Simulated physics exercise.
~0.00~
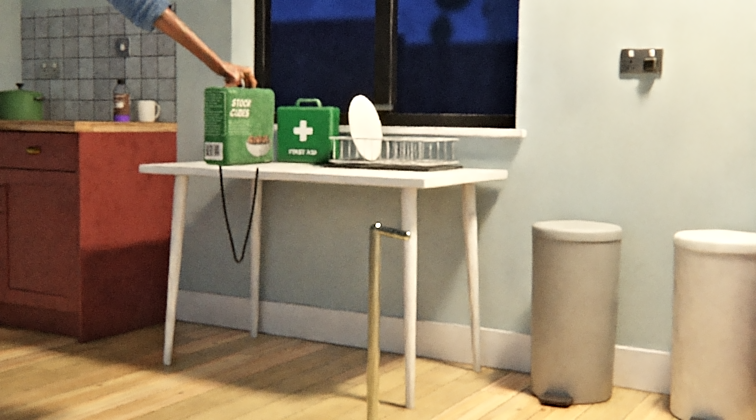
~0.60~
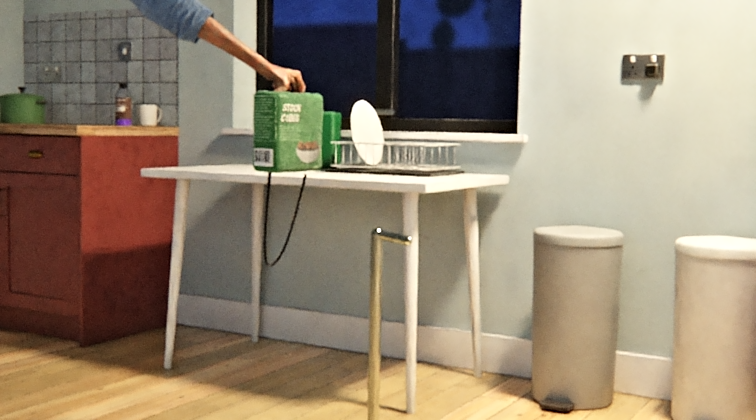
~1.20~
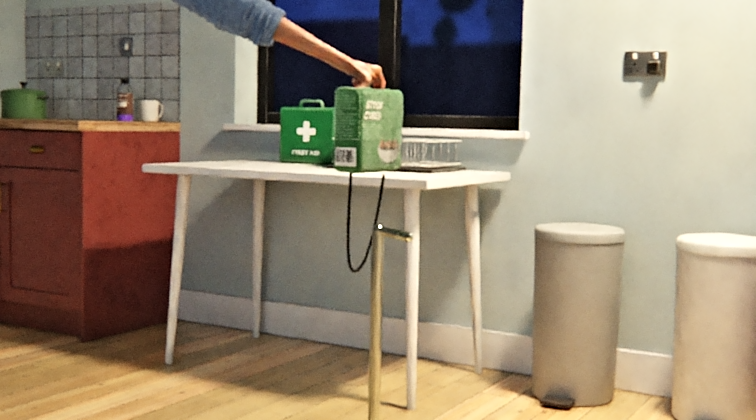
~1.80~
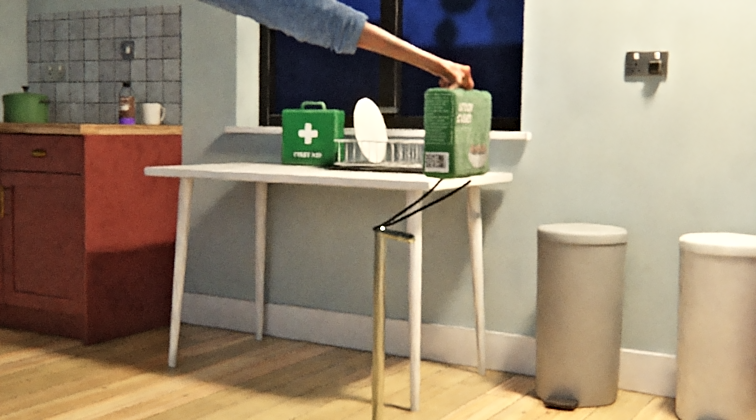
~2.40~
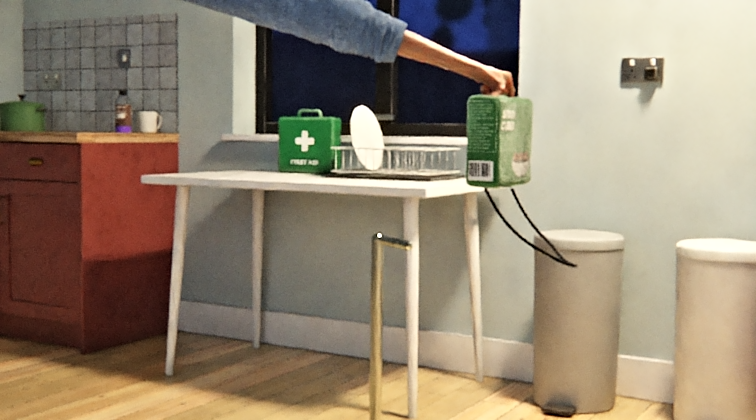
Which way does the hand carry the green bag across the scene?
The hand carries the green bag to the right, over the table and past the hooked post.
In the video, a hand carries a green bag with a dangling black loop rightward over a white table, past a first aid box and a dish rack. The loop trails back to the top of a hooked post, then swings clear as the bag passes the table's edge.
